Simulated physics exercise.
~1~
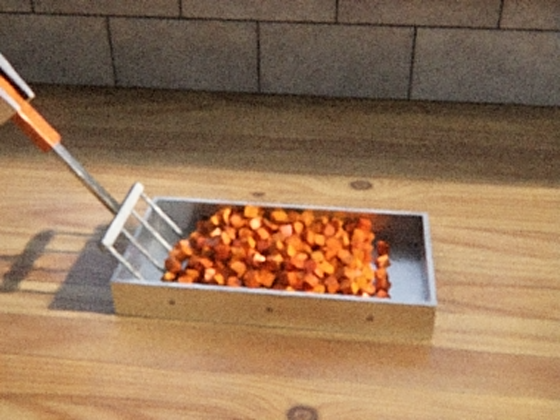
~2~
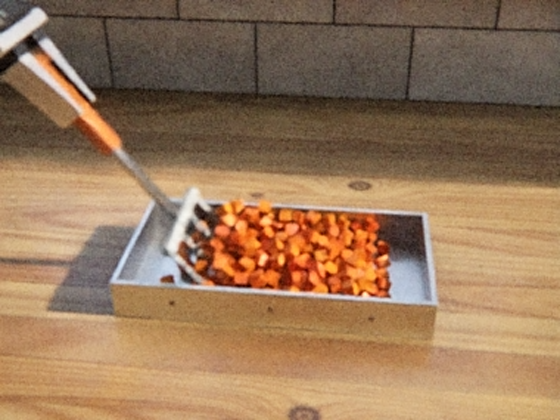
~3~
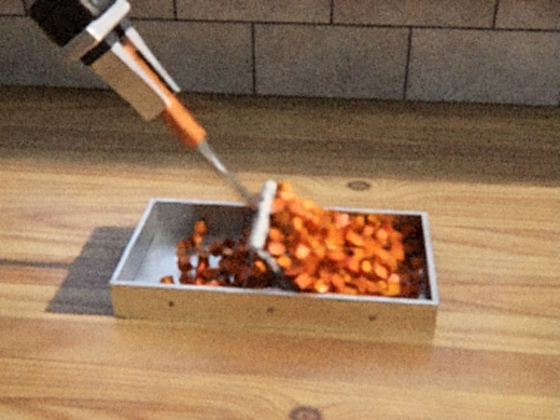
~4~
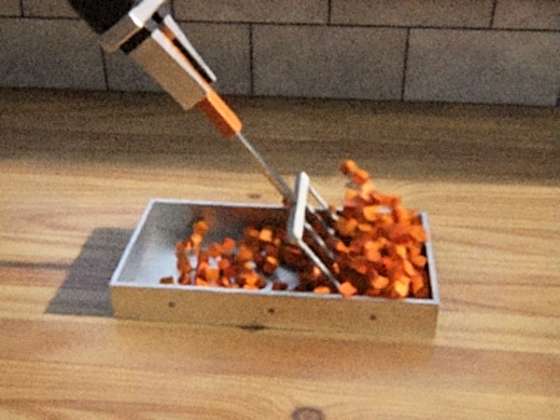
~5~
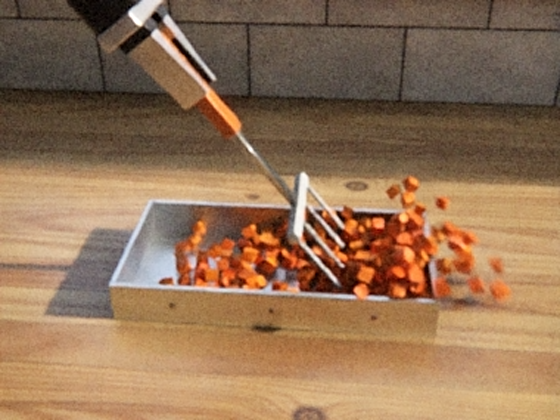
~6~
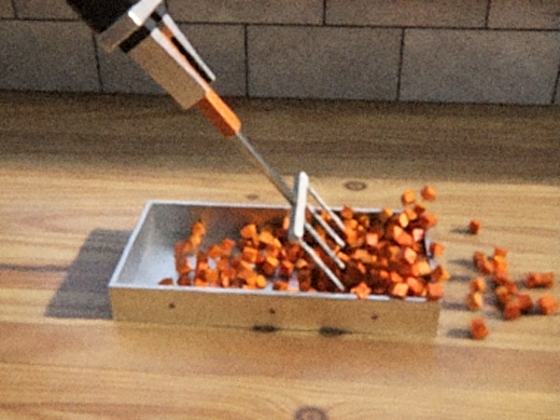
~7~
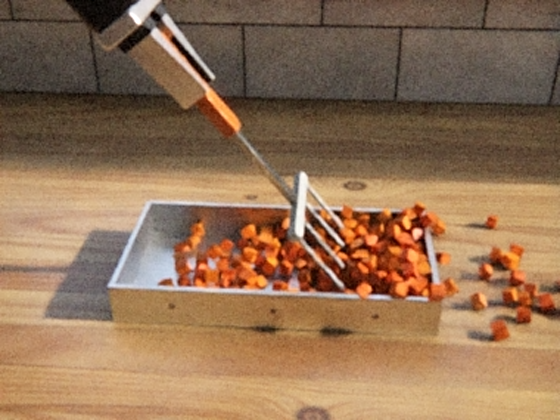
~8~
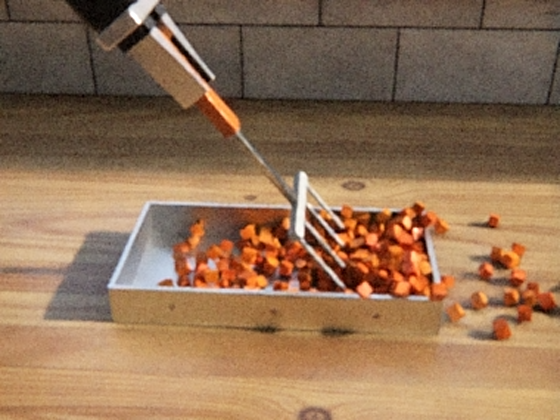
On a wooden table, a gripper's rake pushes orange cubes right, spilling some past the tray.
